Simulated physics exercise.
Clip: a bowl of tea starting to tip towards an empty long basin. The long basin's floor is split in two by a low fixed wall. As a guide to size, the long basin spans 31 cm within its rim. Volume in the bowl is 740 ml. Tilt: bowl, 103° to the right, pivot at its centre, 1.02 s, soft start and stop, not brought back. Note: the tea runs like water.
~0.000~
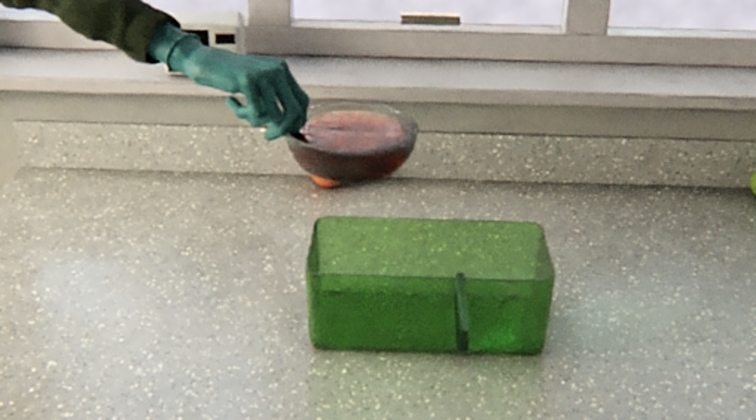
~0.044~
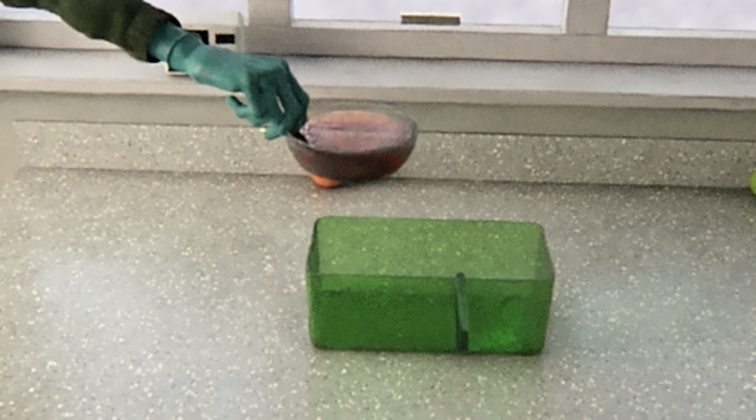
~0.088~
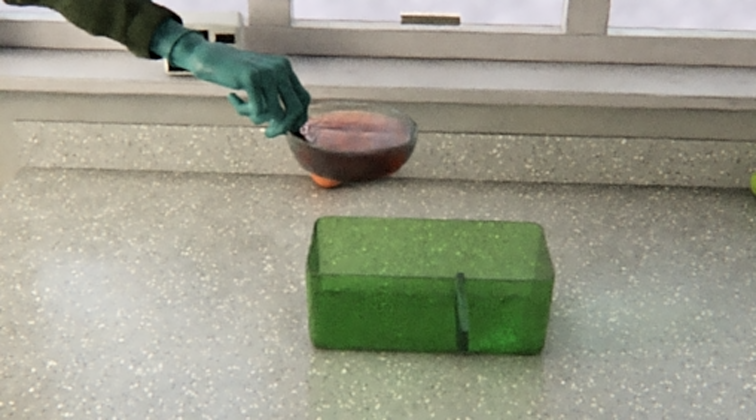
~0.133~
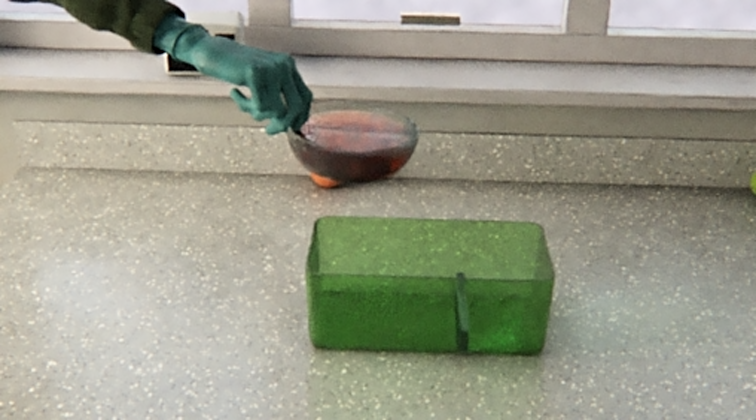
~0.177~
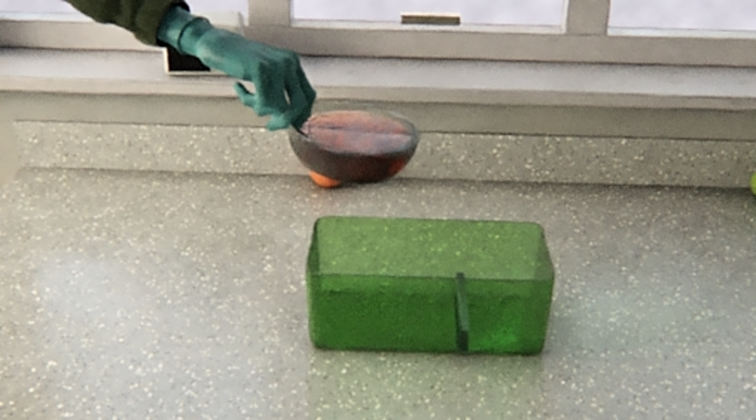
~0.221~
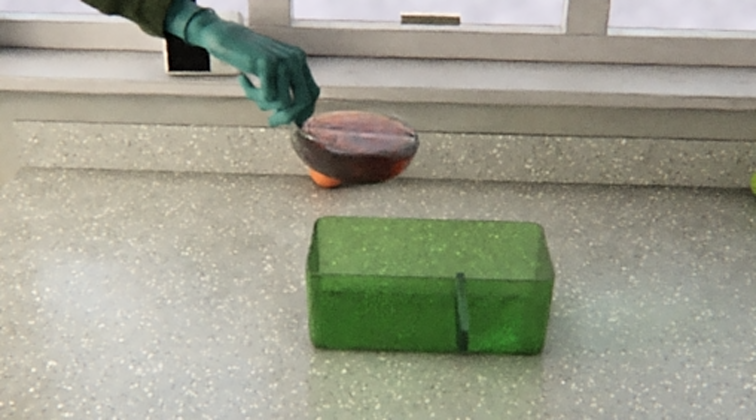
At the start, a teal-gloved hand holds the left rim of a glass bowl of reddish tea, level behind an empty green long basin on a speckled counter. The bowl then tilts slightly, its right side dipping as the hand shifts a little right, while the basin stays still.
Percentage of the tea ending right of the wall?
42 per cent.
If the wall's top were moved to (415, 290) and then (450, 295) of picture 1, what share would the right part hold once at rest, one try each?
First 85, then 60 per cent.
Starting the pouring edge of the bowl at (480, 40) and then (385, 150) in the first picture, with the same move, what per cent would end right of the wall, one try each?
In turn about 45 and 10 per cent.
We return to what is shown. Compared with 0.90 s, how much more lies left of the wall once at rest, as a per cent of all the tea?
That is roughly 5 in a hundred of the whole.
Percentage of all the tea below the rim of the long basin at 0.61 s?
28 %, roughly.
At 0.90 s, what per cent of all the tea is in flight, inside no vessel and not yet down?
Near 4 per cent, I'd say.
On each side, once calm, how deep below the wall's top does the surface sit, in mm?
It's around 18 mm on the left side and around 10 mm on the right side.
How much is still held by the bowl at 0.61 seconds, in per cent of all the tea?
Close to 28 in a hundred.
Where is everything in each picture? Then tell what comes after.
Tilt 0°; pouring edge (417, 129); surface from (289, 129) to (415, 133); the long basin's rim runs from (311, 244) to (548, 252); the wall's top is at (462, 301), in the first frame.
Tilt 0°; pouring edge (417, 130); surface from (289, 129) to (414, 133), in the second frame.
Tilt 2°; pouring edge (417, 131); surface from (290, 129) to (415, 135), in the third frame.
Tilt 4°; pouring edge (418, 134); surface from (291, 128) to (415, 136), in the fourth frame.
Tilt 7°; pouring edge (418, 137); surface from (291, 127) to (416, 136), in the fifth frame.
Tilt 11°; pouring edge (419, 142); surface from (293, 127) to (418, 137), in the sixth frame.
After 0.61 s the tilt is 67° and 29 per cent is still to pour, 11 is left of the wall and 18 right of it.
After 0.90 s the tilt is 99° and 1 per cent is still to pour, 51 is left of the wall and 44 right of it.
After 1.20 s the tilt is 103° and 0 per cent is still to pour, 57 is left of the wall and 42 right of it.
After 1.52 s the tilt is 103° and 0 per cent is still to pour, 57 is left of the wall and 42 right of it.
In the end 57 per cent lies left of the wall, 42 right of it and 1 outside.
